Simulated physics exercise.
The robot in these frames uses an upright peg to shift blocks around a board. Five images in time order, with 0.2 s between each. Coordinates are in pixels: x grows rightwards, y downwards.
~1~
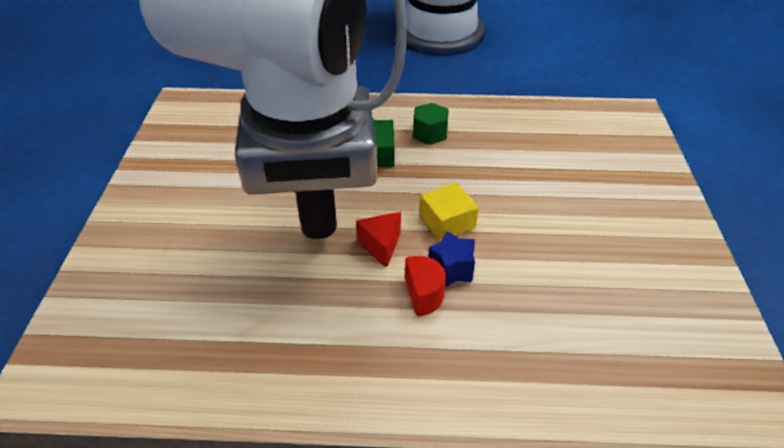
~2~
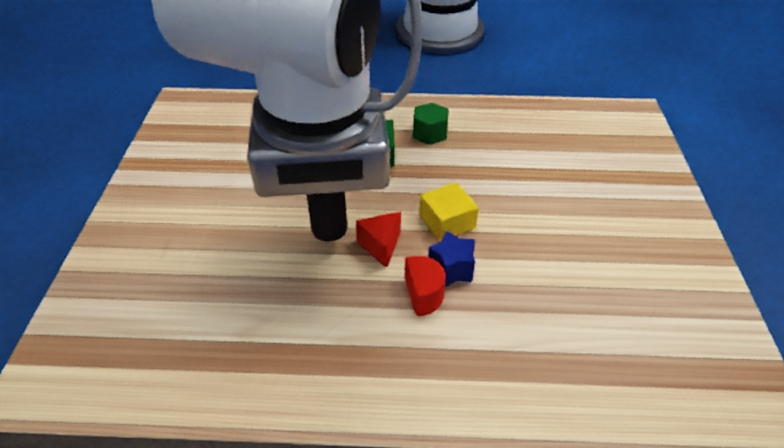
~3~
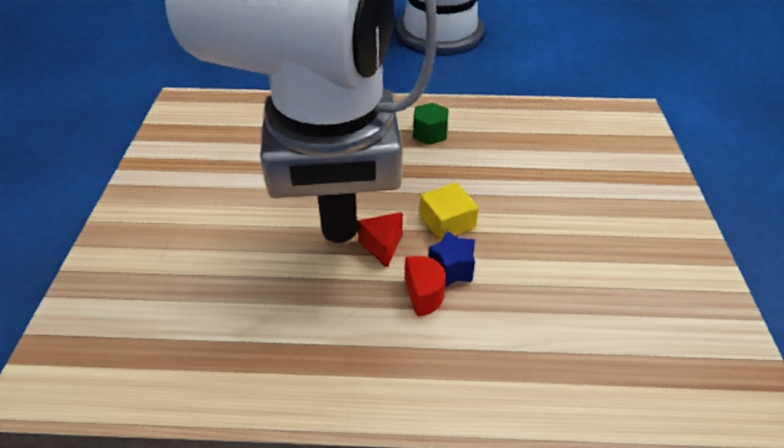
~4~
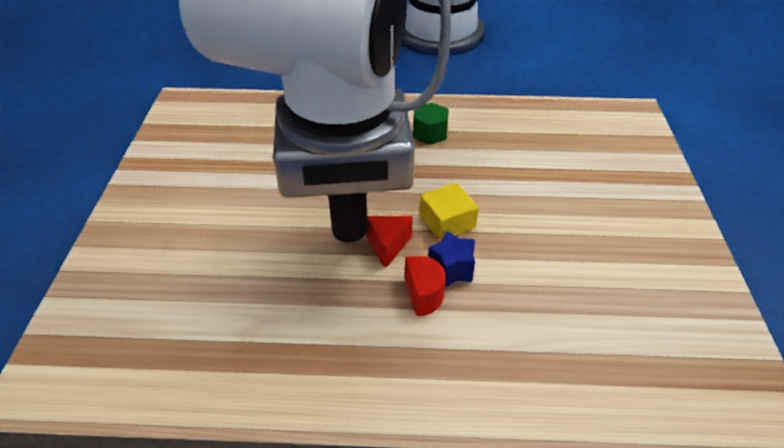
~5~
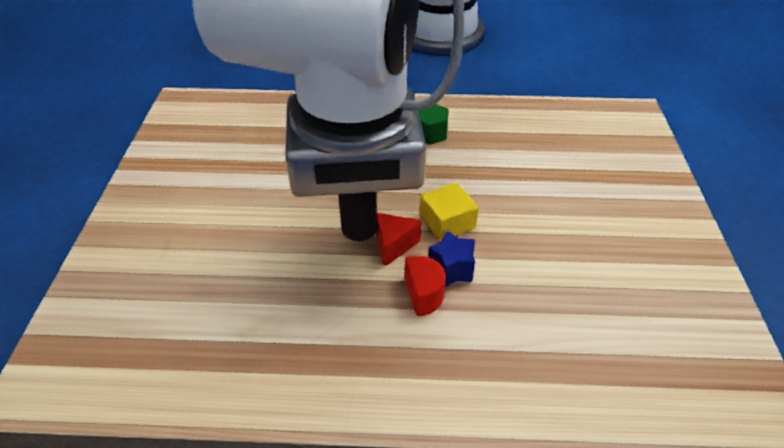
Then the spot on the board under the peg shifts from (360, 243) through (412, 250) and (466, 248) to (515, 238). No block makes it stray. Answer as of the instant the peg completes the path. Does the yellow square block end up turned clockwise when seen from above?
The answer is no.
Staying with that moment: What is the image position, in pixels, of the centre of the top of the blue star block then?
Just about (498, 265).
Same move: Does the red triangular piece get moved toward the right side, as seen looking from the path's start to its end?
Yes, that is what happens.
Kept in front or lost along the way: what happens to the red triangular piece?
Final position: To the side or behind.
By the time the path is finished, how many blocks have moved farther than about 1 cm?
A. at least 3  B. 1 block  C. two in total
The correct letter is A.
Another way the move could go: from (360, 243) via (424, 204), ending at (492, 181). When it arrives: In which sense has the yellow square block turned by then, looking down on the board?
From overhead, the rotation is clockwise.
What follows on the original path. One third of the way, peg at (413, 237); red triangular piece at (448, 233), turned 15° clockwise; blue star block at (473, 255), turned 20° clockwise.
Two thirds of the way, peg at (468, 235); red triangular piece at (502, 238), turned 45° clockwise; yellow square block at (461, 197), turned 50° anticlockwise; blue star block at (497, 265), turned 45° clockwise.
At the end, peg at (518, 225); red triangular piece at (534, 241), turned 75° clockwise; red half-round block unmoved; yellow square block at (465, 195), turned 65° anticlockwise; blue star block at (498, 265), turned 45° clockwise.
